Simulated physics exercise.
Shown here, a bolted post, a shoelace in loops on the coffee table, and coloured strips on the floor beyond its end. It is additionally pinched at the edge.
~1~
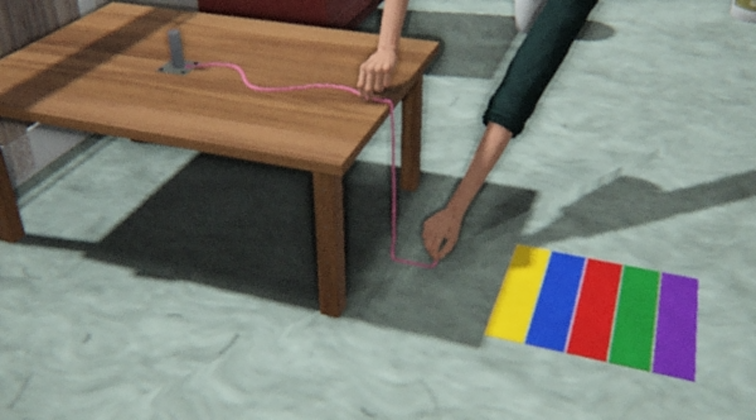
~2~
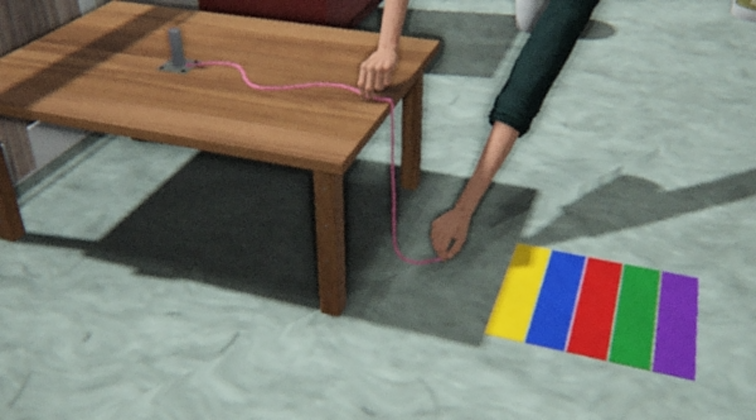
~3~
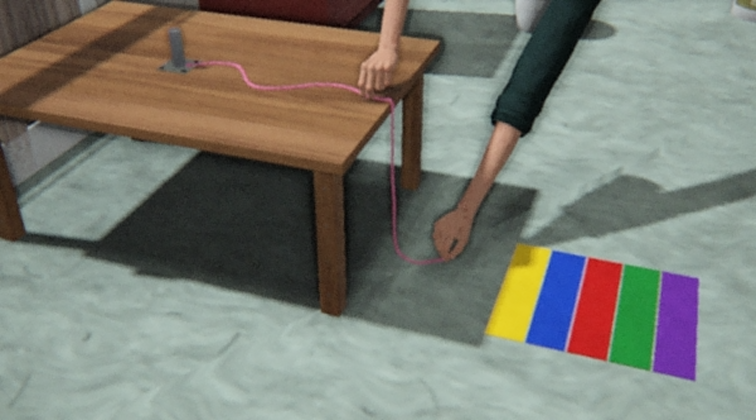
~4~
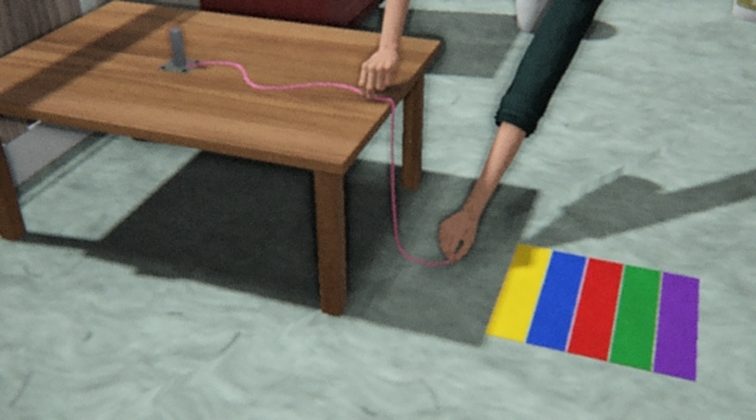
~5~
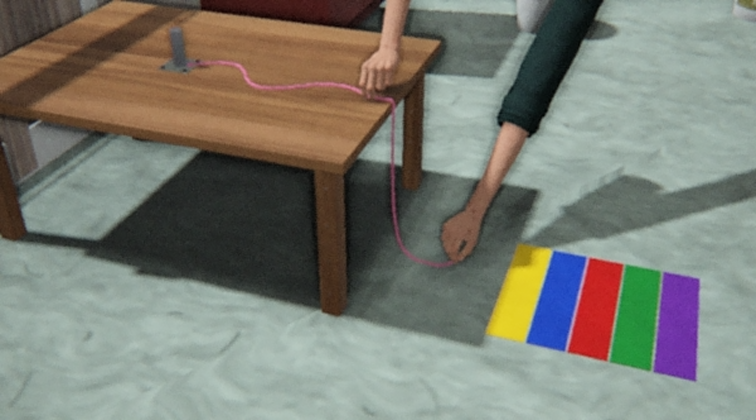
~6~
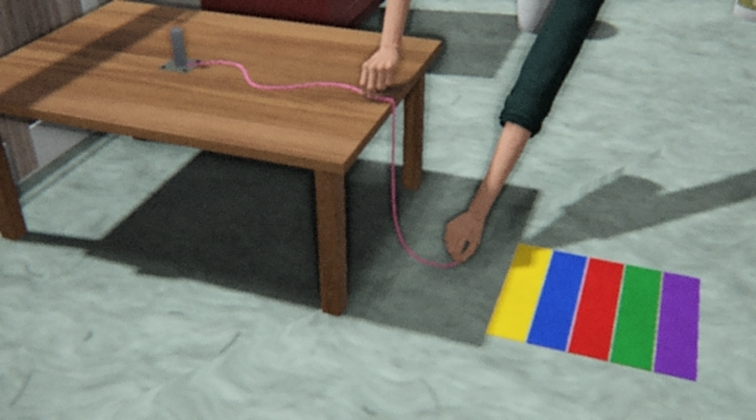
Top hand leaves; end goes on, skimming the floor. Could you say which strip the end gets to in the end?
It gets to the red strip.
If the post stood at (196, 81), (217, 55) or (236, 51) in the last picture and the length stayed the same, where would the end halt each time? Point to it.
One per try, in order: (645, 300), (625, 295), (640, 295).
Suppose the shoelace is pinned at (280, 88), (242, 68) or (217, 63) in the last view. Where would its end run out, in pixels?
In that order: (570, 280), (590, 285) and (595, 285).
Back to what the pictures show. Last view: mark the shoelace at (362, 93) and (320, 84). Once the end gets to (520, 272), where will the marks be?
You'll find them at about (391, 102) and about (347, 91).
Early on, end near (520, 272); over yellow.
Midway, end near (571, 282); over blue.
At the end of the slack, end near (603, 289); over red. It gets as far as the red strip.
